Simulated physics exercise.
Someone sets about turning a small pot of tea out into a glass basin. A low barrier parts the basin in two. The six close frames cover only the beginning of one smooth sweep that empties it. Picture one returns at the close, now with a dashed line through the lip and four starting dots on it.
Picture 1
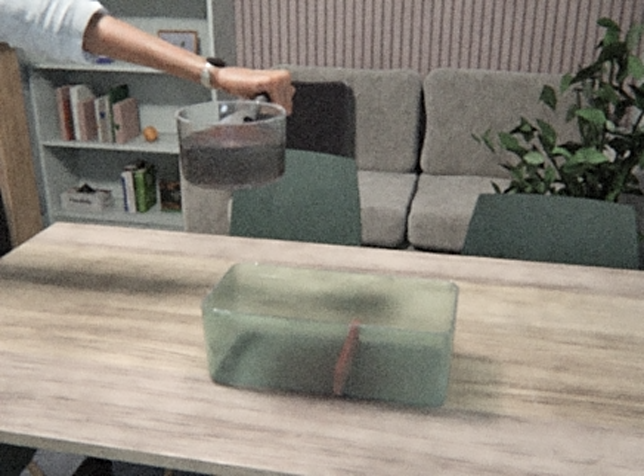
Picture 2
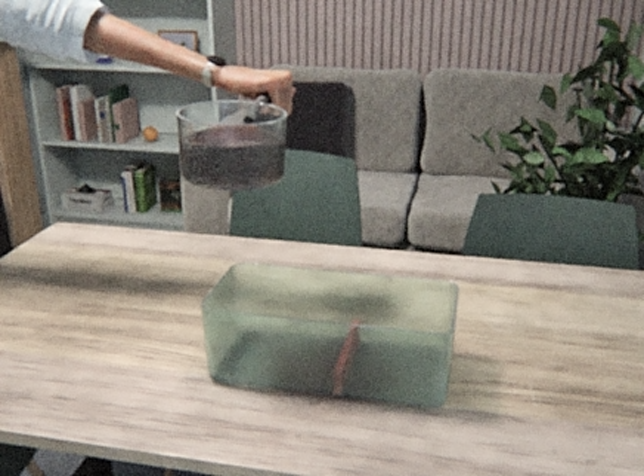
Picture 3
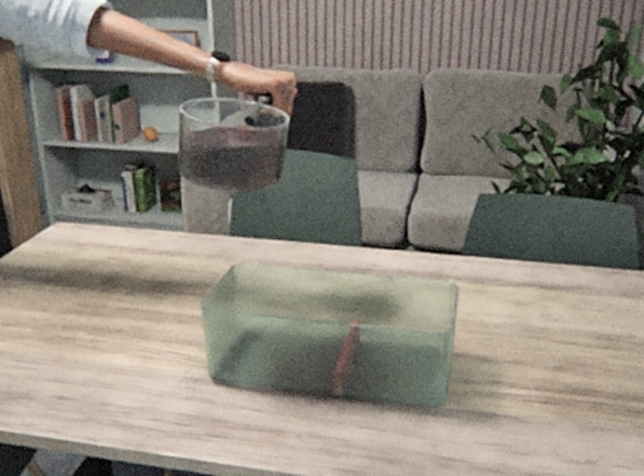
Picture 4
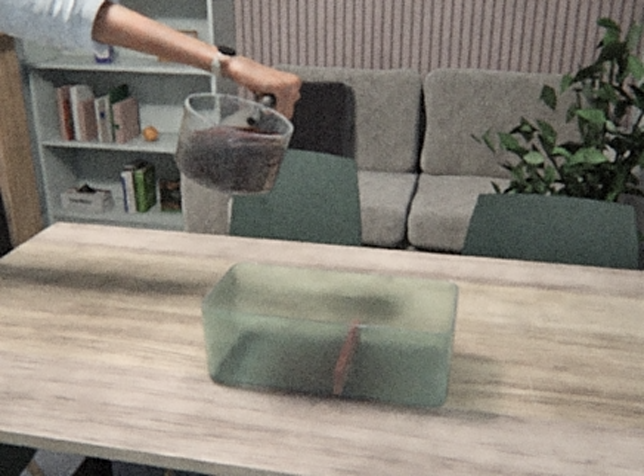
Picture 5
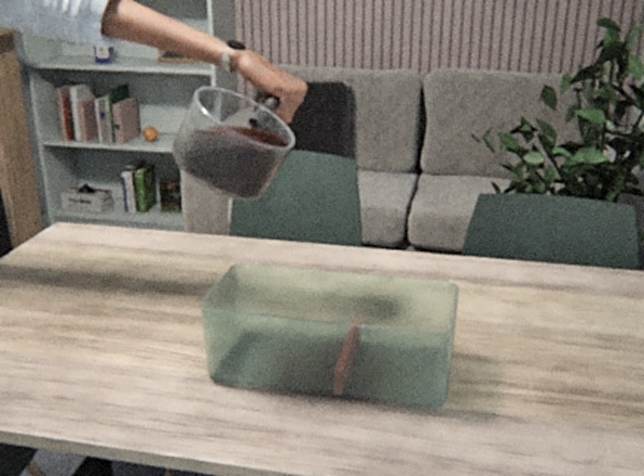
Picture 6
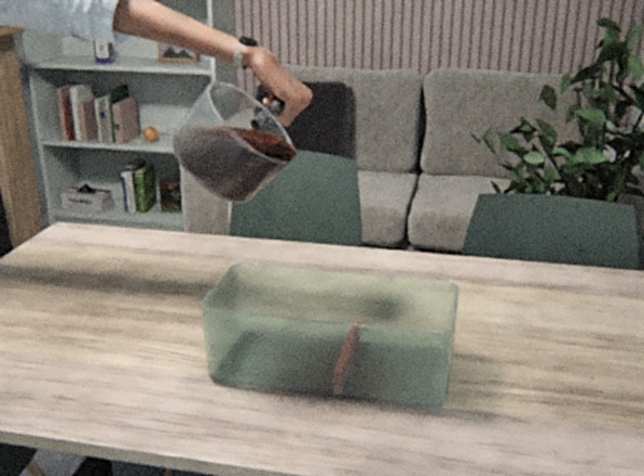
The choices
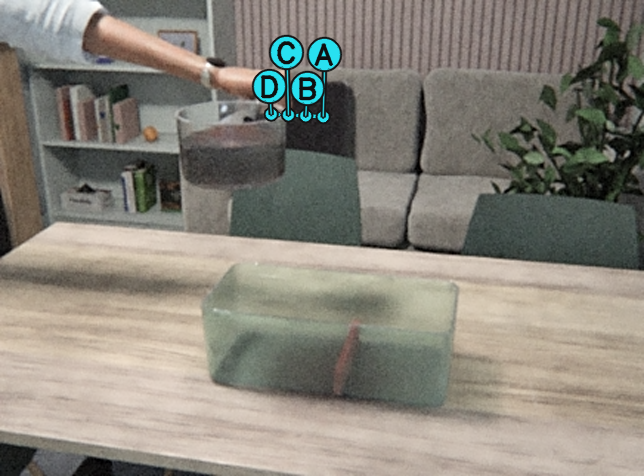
To begin with, a hand holds a clear pot of dark tea upright above a wooden table, up and to the left of a glass basin with a low reddish barrier. The hand then tilts the pot rightward, gradually at first and then more steeply, until the tea reaches its lip.
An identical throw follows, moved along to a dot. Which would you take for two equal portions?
The answer is dot B.
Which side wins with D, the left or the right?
The left one.
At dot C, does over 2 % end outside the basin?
Yes, it does.
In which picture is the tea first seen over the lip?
Picture 6.
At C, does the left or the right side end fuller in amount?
More ends on the left.
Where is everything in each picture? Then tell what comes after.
In the first picture, upright, lip at (282, 114); basin from (209, 376) to (447, 405); top of the wall at (348, 344); nothing has left yet.
In the second picture, upright, lip at (283, 116); nothing has left yet.
In the third picture, tipped about 8°, lip at (286, 122); nothing has left yet.
In the fourth picture, tipped about 17°, lip at (289, 131); nothing has left yet.
In the fifth picture, tipped about 29°, lip at (291, 144); nothing has left yet.
In the sixth picture, tipped about 43°, lip at (290, 158); tea is over the lip, down to (290, 158).
On the marked copy, A at (323, 116); B at (305, 115); C at (288, 115); D at (271, 114).
With A, about 26 % ends left of the wall and 70 % right of it; 3 % is lost outside.
With B, about 49 % ends left of the wall and 47 % right of it; 3 % is lost outside.
With C, about 70 % ends left of the wall and 24 % right of it; 6 % is lost outside.
With D, about 82 % ends left of the wall and 9 % right of it; 9 % is lost outside.
